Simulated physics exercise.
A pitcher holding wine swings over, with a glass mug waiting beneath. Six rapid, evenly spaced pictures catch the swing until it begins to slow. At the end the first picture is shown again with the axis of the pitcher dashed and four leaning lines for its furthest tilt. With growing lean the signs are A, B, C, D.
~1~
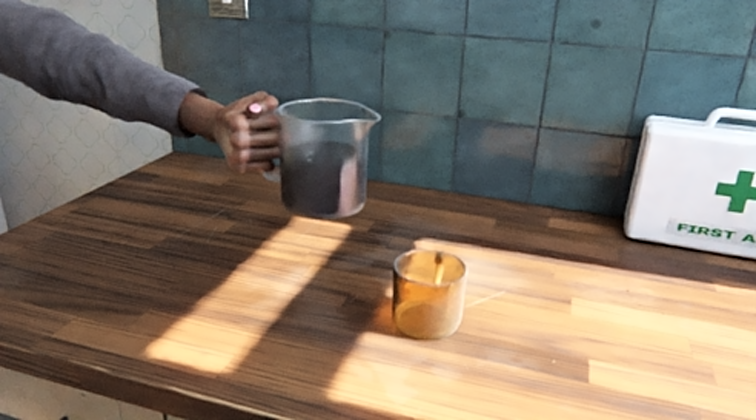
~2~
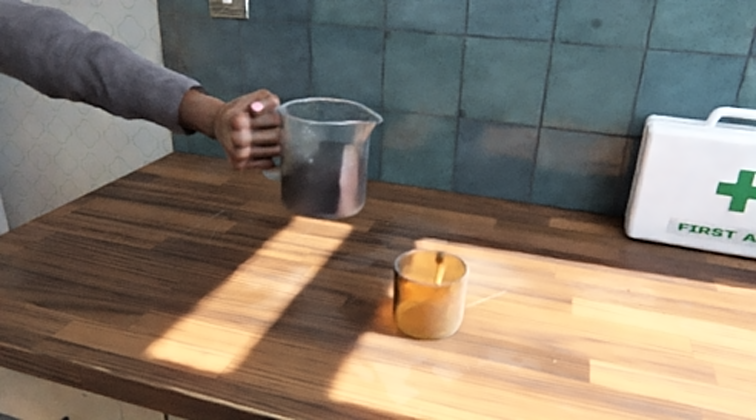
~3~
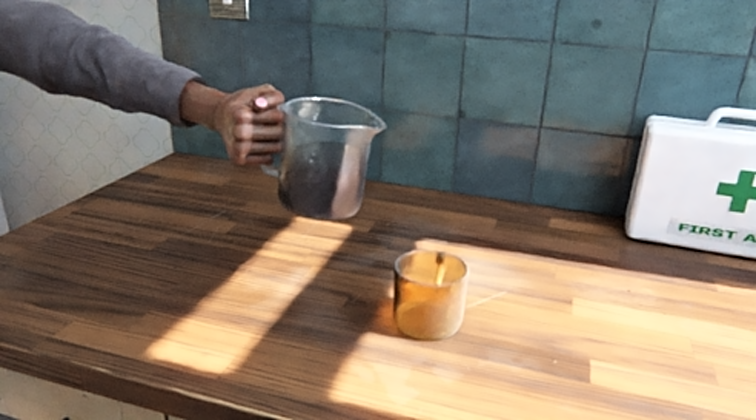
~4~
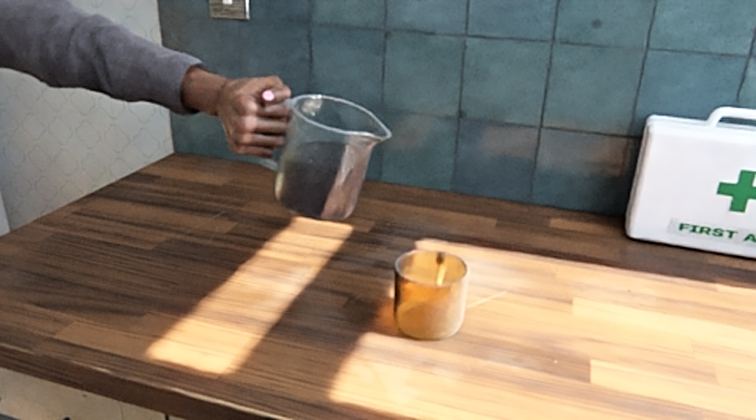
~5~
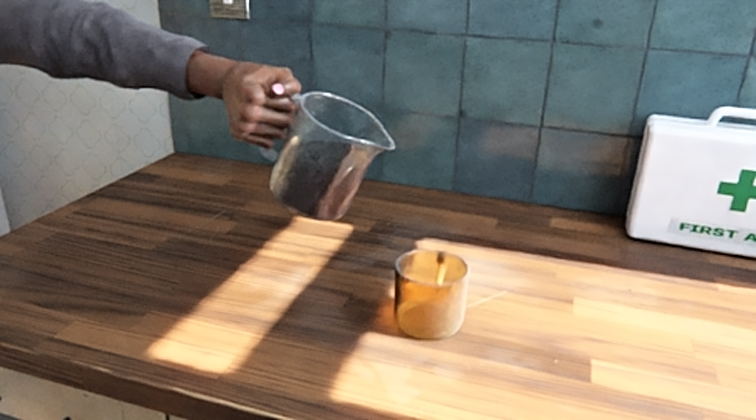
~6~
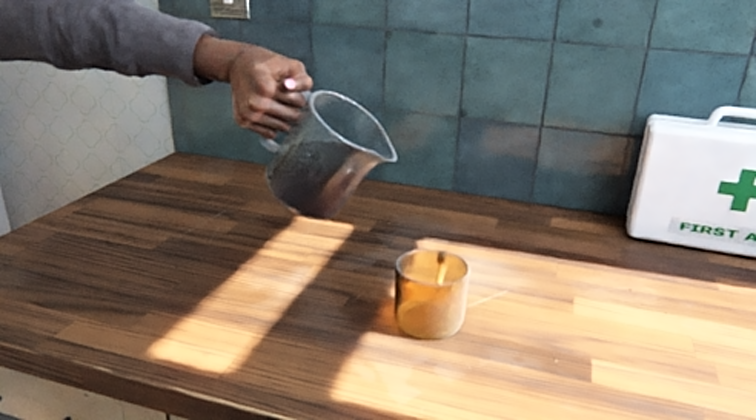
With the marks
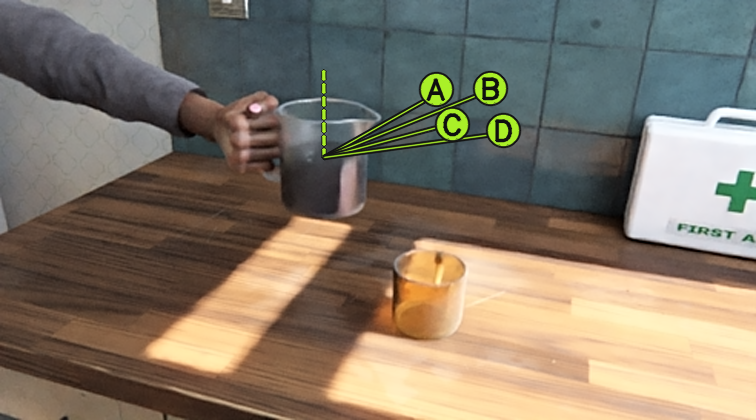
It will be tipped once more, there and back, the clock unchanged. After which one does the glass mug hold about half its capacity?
It is C.
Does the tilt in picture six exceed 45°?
No.
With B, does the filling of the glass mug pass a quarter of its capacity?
Yes, clearly.
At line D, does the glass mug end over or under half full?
Over half.
On the marked copy, A at (423, 101); B at (475, 96); C at (435, 128); D at (486, 135).
For line A, the glass mug ends with about 19 % of what it can hold.
For line B, the glass mug ends with about 33 % of what it can hold.
For line C, the glass mug ends with about 51 % of what it can hold.
For line D, the glass mug ends with about 67 % of what it can hold.
